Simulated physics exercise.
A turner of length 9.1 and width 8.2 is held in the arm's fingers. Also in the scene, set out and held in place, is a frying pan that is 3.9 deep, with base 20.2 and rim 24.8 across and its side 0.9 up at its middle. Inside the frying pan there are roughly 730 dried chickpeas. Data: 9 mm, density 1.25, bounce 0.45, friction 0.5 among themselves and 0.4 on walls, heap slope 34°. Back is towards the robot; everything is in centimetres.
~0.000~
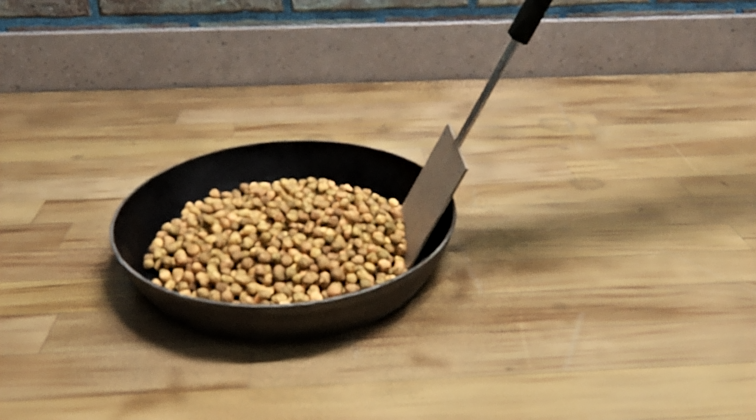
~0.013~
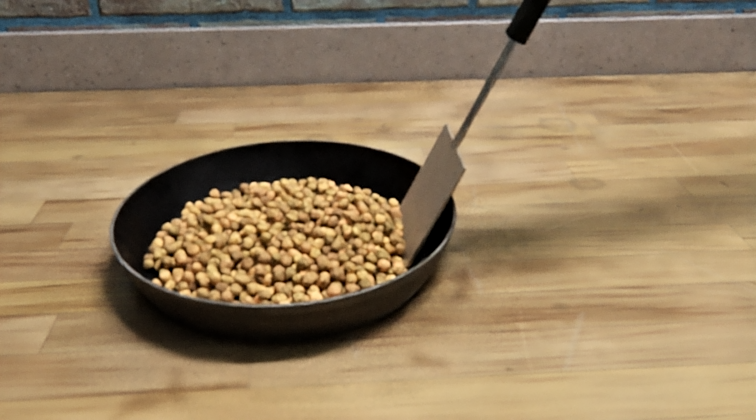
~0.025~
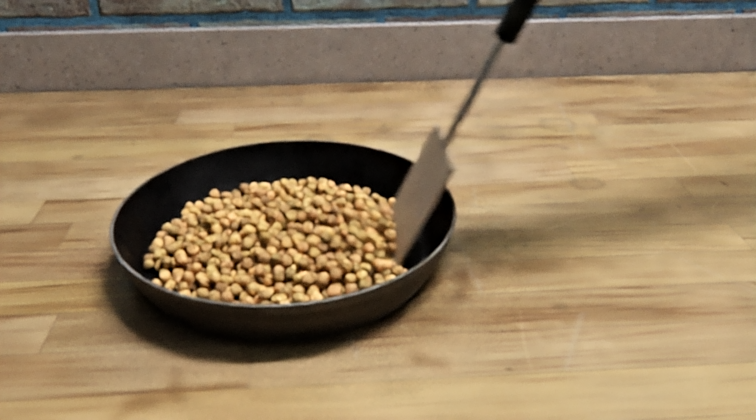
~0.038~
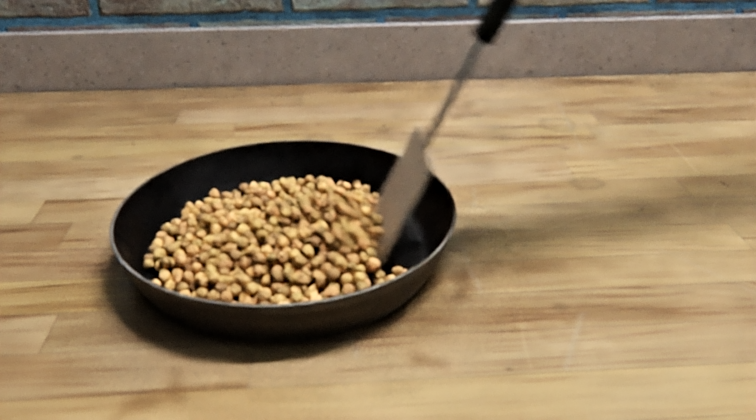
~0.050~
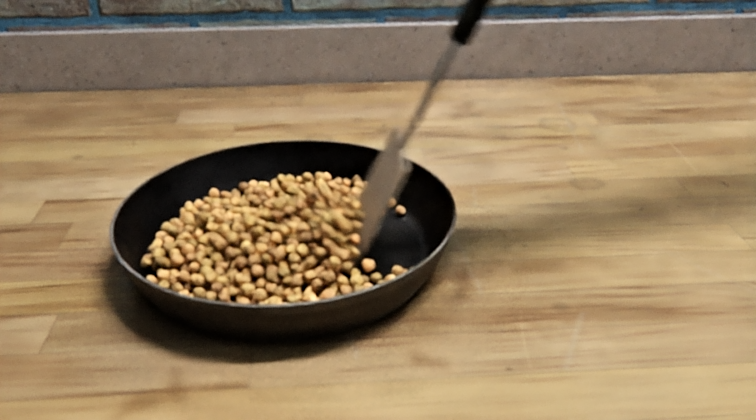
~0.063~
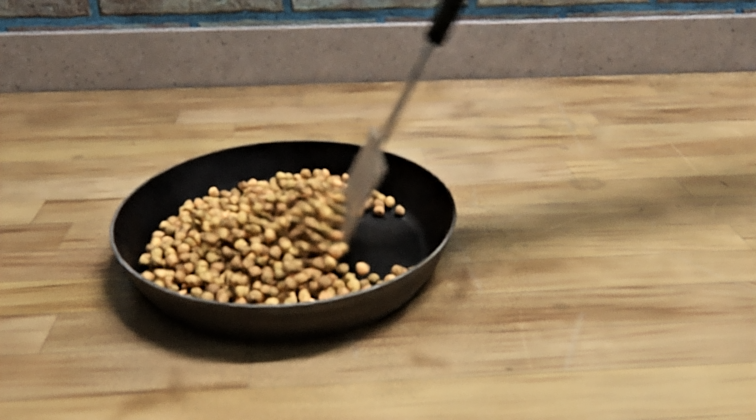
A black frying pan of dried chickpeas sitting on a wooden surface as a dark-handled turner sweeps left, pushing them into a heap.
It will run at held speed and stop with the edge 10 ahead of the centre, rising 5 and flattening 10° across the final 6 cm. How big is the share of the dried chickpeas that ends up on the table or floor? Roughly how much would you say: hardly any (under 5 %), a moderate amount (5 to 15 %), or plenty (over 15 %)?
I'd say plenty.
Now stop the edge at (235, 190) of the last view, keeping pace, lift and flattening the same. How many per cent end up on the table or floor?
I'd estimate about 10 per cent.
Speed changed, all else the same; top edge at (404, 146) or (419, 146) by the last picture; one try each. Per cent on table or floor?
Near 15 per cent in the first try and near 10 per cent in the second.
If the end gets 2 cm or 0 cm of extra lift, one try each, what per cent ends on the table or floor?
I'd put it near 30 in a hundred, then near 30 in a hundred.
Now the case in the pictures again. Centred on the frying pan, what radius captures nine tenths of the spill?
I'd estimate close to 105 centimetres.
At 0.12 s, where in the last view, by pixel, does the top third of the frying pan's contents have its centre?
Around (211, 219).
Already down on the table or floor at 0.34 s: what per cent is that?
It works out to about 10 in a hundred.
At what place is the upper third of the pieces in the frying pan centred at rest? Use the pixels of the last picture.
Around (182, 239).
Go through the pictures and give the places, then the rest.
In the first frame, turner top edge at (458, 144), sloping 64°; upper third of the load around (298, 235), from x 150 to 415, top at y 180; 730 in the frying pan.
In the second frame, turner top edge at (456, 144), sloping 64°; upper third of the load around (298, 235), from x 150 to 415, top at y 180.
In the third frame, turner top edge at (445, 145), sloping 64°; upper third of the load around (304, 234), from x 150 to 415, top at y 180.
In the fourth frame, turner top edge at (425, 145), sloping 64°; upper third of the load around (305, 232), from x 150 to 415, top at y 180.
In the fifth frame, turner top edge at (402, 146), sloping 64°; upper third of the load around (304, 228), from x 145 to 415, top at y 175.
In the sixth frame, turner top edge at (379, 147), sloping 64°; upper third of the load around (294, 223), from x 145 to 415, top at y 175; 730 in the frying pan.
By 0.09 s, sloping 64°, highest piece 7 above the table; 730 in the frying pan.
By 0.12 s, sloping 62°, highest piece 9 above the table; 730 in the frying pan.
By 0.34 s, sloping 54°, highest piece 12 above the table; 573 in the frying pan, 64 on the table or floor, 93 on the blade or in flight.
By 1.39 s, sloping 54°, highest piece 4 above the table; 572 in the frying pan, 158 on the table or floor.
Final count, 572 in the frying pan, 158 on the table or floor. That is 22 % on the table or floor.
